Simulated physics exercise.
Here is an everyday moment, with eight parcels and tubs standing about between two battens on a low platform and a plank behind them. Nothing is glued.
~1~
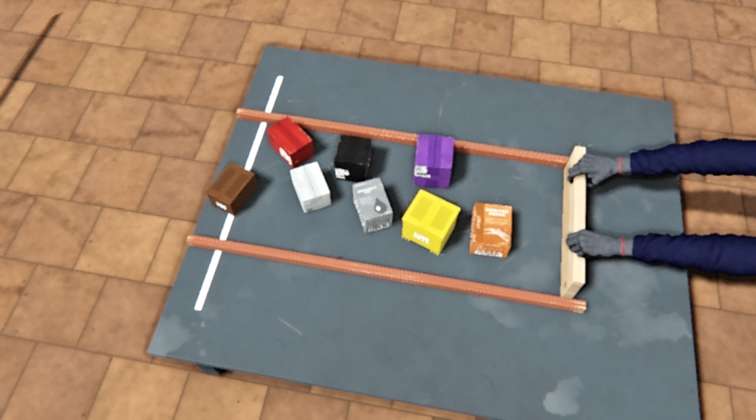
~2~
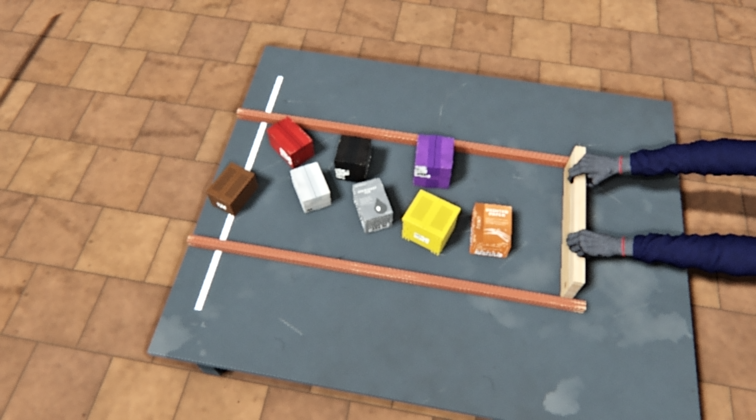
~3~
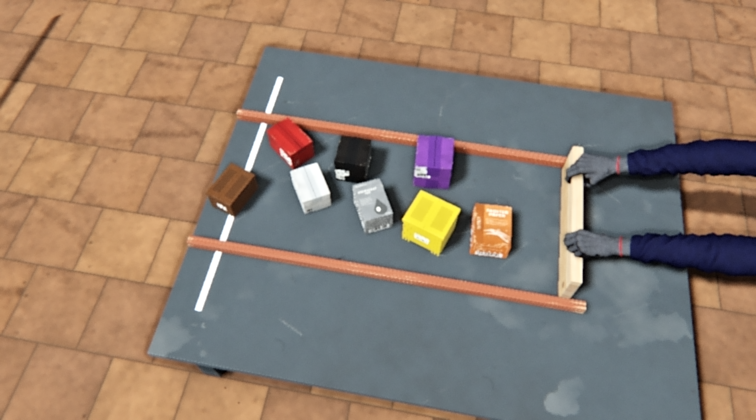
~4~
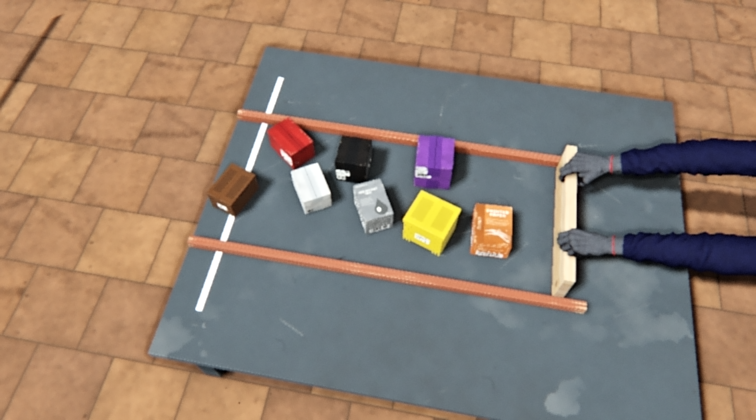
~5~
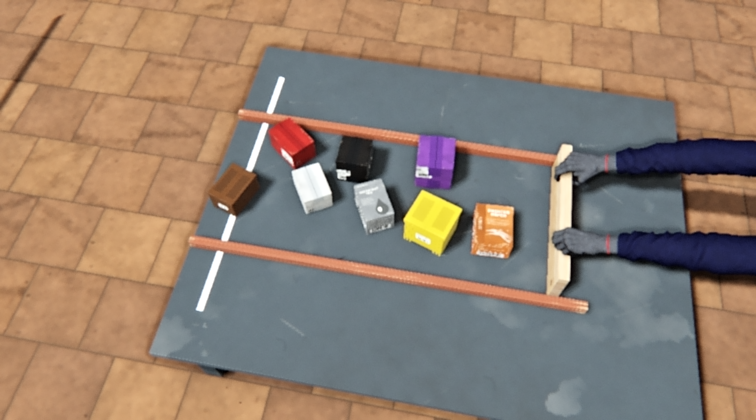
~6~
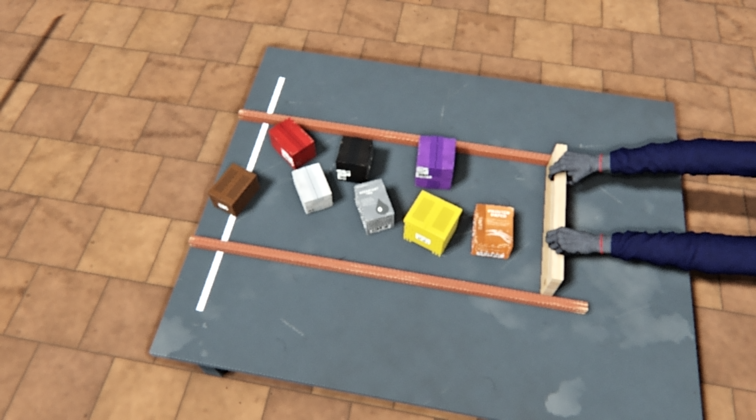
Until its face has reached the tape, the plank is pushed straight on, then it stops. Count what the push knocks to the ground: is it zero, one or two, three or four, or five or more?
The ones going over the edge come to at least five, I'd say.
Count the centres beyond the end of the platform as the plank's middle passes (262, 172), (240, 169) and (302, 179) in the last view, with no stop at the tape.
Respectively 6, 6 and 3.
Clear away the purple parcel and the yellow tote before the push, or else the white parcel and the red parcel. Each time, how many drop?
Count: 4 (first case); 4 (second).
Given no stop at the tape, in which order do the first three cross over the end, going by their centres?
I'd say the brown tote leads, followed by the white parcel, then the red parcel.
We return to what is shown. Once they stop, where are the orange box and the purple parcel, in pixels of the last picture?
The orange box comes to rest at (222, 187), and the purple parcel comes to rest at (239, 132).
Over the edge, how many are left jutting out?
The answer comes to 2.
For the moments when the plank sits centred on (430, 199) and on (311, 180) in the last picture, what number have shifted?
So far 5, and 8 at the second.
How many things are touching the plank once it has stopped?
Count: 2.
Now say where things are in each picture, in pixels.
In the first picture, brown tote (233, 190); red parcel (291, 142); white parcel (311, 188); plank (573, 221); tape (244, 179).
In the second picture, red parcel (291, 143); black parcel (353, 159).
In the third picture, white parcel (311, 189); purple parcel (433, 163).
In the fourth picture, brown tote (234, 191); yellow tote (431, 224).
In the fifth picture, red parcel (292, 143); plank (560, 219).
In the sixth picture, brown tote (235, 191); red parcel (293, 143); white parcel (313, 189); plank (554, 218); tape (246, 180).
A little later, none off yet; brown tote at rest near (235, 191); red parcel at rest near (293, 143); white parcel at rest near (313, 189).
Next, none off yet; brown tote shifted a little near (214, 184); red parcel shifted about its own width near (268, 138); white parcel shifted well along near (248, 162).
When it is over, the number that fall off is five or more; down, yellow tote, grey box, black parcel, white parcel, red parcel and brown tote.
